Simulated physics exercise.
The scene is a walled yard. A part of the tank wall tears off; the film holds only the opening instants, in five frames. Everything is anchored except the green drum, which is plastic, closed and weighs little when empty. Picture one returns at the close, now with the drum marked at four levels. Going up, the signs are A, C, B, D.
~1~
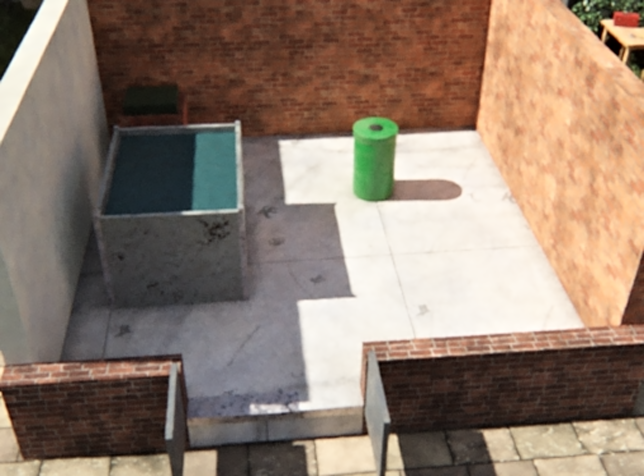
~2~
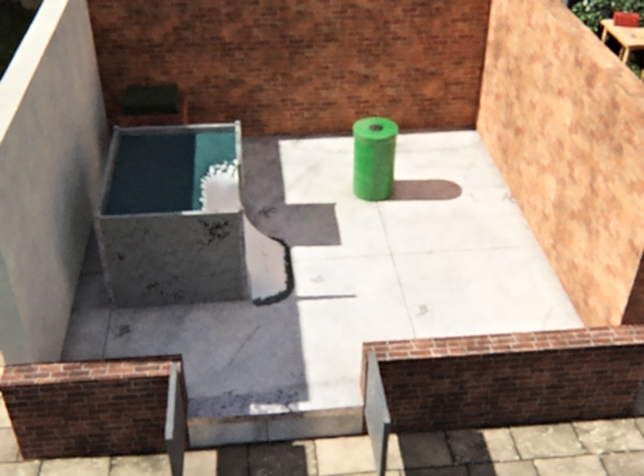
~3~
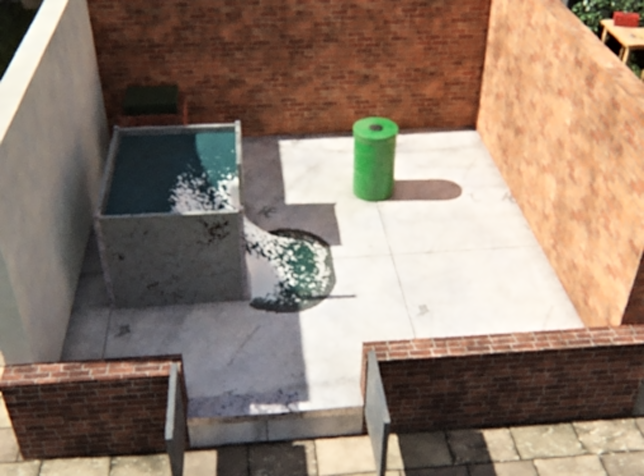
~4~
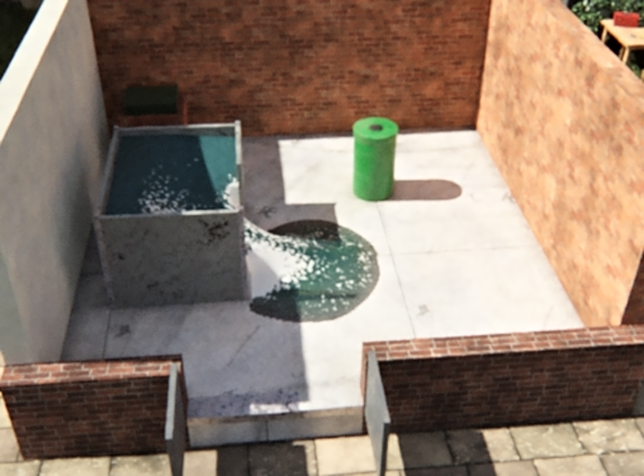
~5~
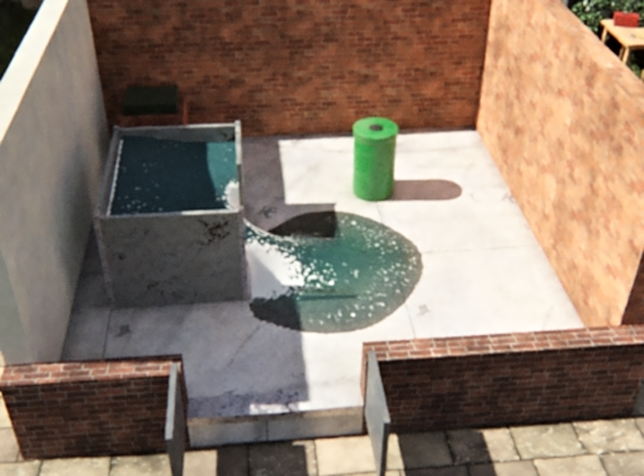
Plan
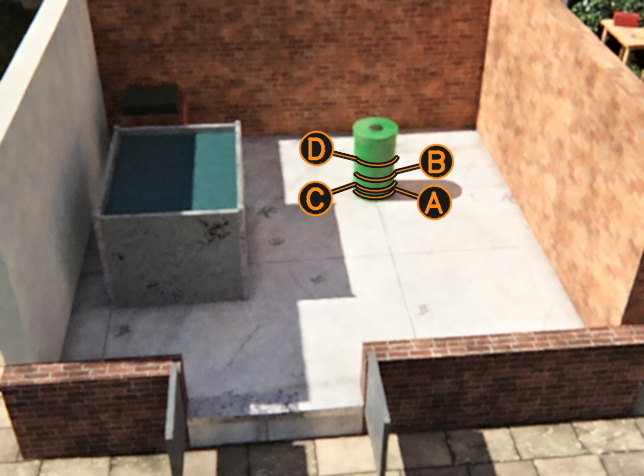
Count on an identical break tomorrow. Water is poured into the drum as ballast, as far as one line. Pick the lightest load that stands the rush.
Go for C.
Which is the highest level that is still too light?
Here it is level A.
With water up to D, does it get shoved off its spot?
No, that is safe.
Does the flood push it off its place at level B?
No, not at all.
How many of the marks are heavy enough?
Three.
On the marked copy, A at (377, 197); B at (378, 180); C at (377, 190); D at (378, 165); from the bottom up A, C, B, D.
Choosing A, it is pushed about twice its own width away.
Choosing B, it does not move.
Choosing C, it does not move.
Choosing D, it does not move.
